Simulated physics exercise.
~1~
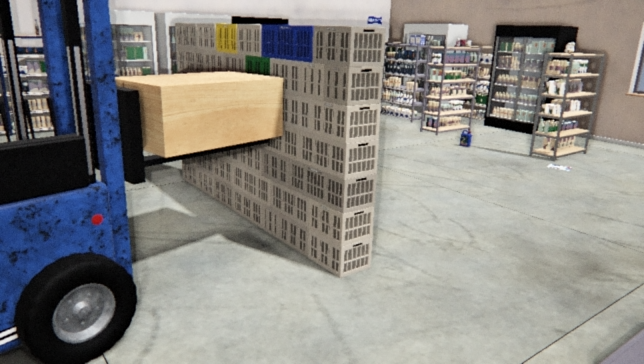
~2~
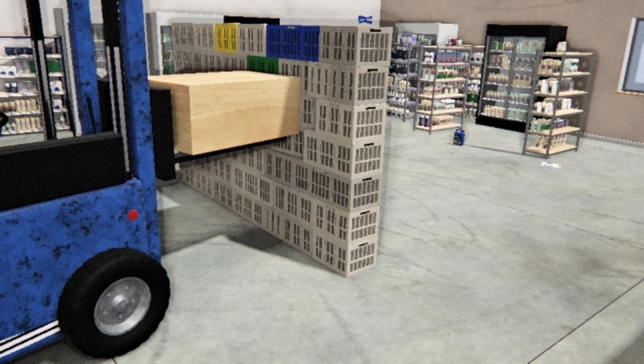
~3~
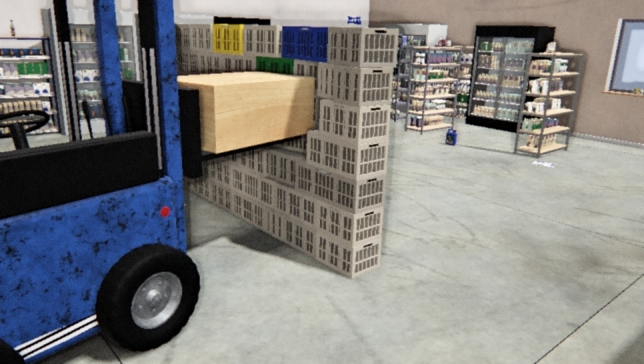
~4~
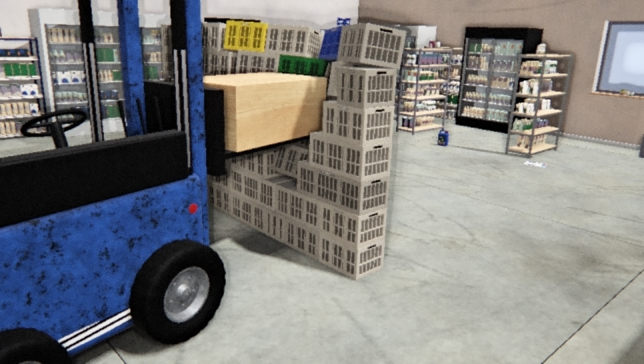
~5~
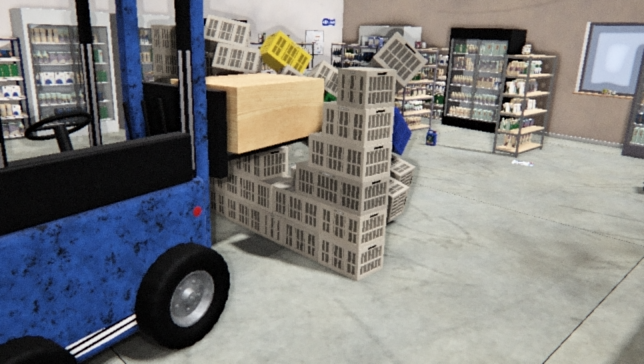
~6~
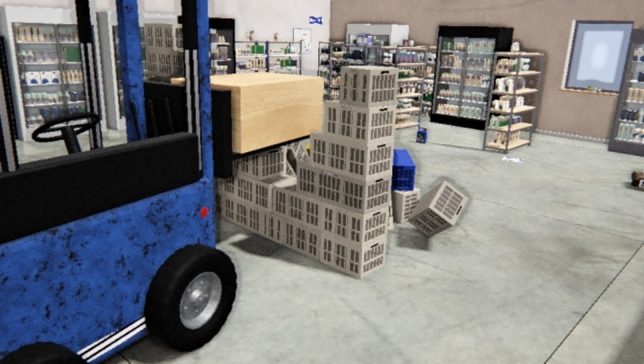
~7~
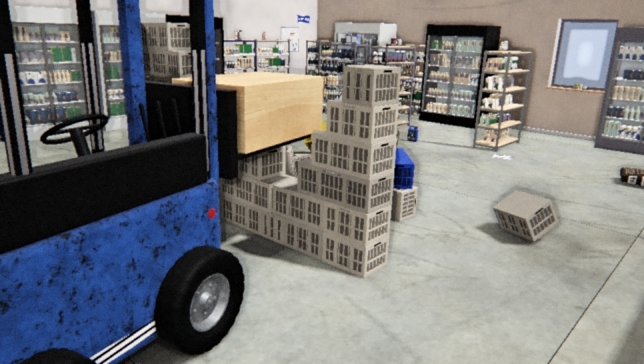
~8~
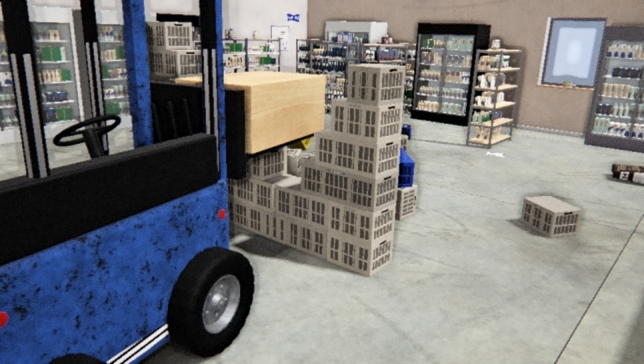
Blue forklift pushing a wooden box into a wall of grey crates, toppling the upper crates and leaving a stepped stack standing.
